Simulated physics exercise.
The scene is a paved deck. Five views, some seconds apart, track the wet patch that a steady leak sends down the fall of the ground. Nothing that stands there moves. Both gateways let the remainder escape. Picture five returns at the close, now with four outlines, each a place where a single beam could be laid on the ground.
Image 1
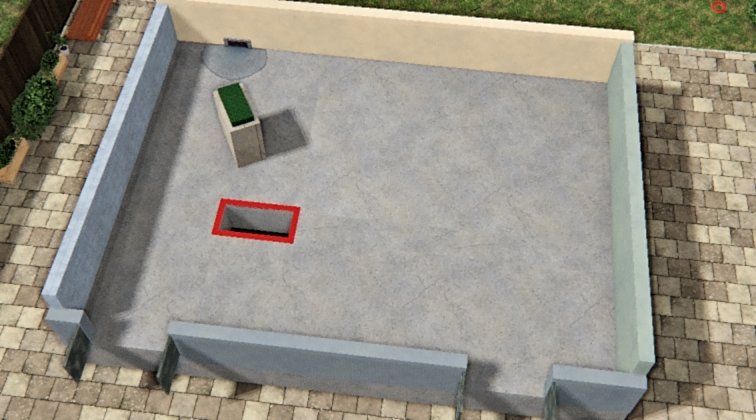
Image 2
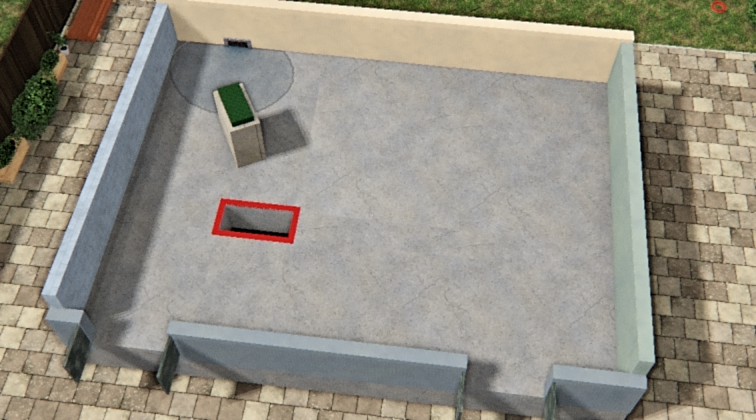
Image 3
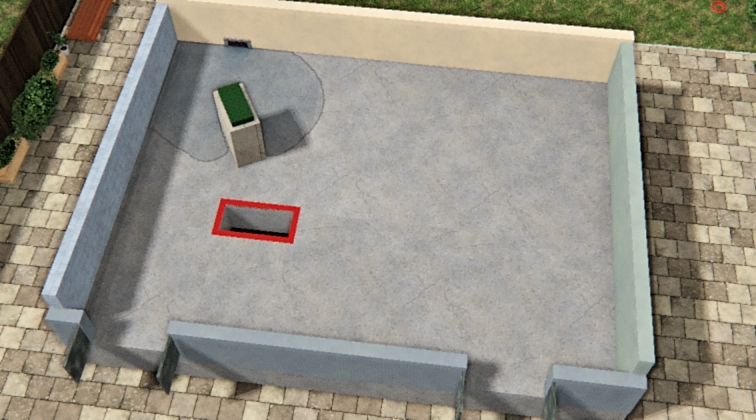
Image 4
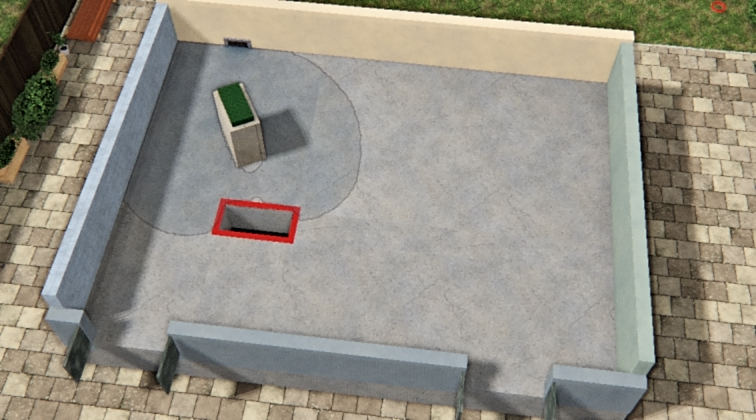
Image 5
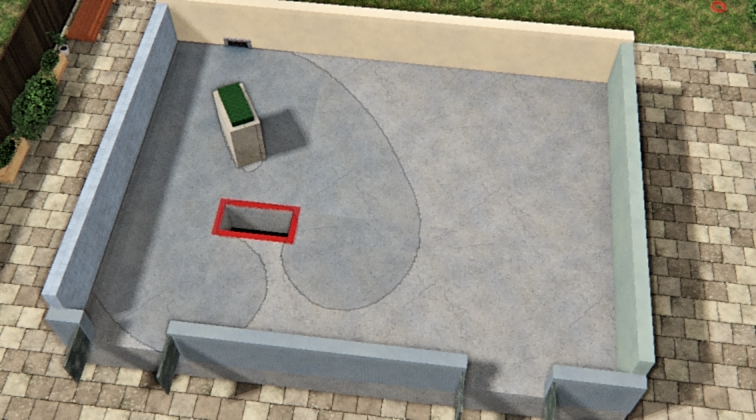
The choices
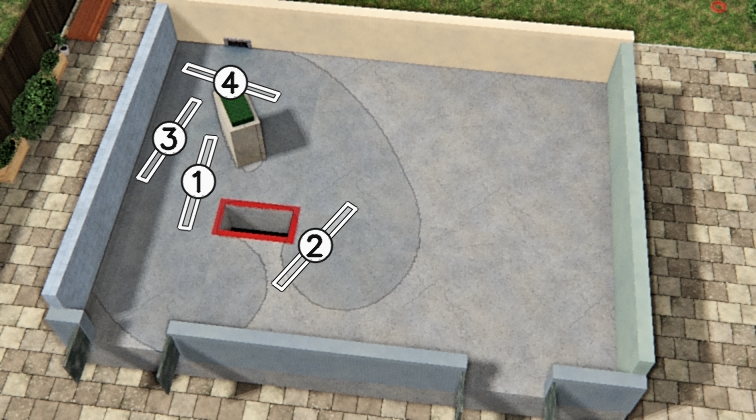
A thin sheet of water spread from a small opening in the back wall across a walled grey deck, slipping around a planter box, then reaching the red-edged drain and passing it on both sides.
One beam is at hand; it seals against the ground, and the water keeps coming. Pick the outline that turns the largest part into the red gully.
Use position 2.
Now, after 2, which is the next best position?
Position 3.
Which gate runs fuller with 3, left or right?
The right gate.
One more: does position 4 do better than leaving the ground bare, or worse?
It is worse.
In white, 1 from (184, 228) to (211, 137); 2 from (277, 286) to (351, 206); 3 from (142, 179) to (196, 100); 4 from (185, 67) to (276, 97).
If 1 is chosen, about 14 % of the stream goes into the red gully, about 83 % out by the gates.
If 2 is chosen, about 29 % of the stream goes into the red gully, about 67 % out by the gates.
If 3 is chosen, about 18 % of the stream goes into the red gully, about 78 % out by the gates.
If 4 is chosen, about 12 % of the stream goes into the red gully, about 85 % out by the gates.
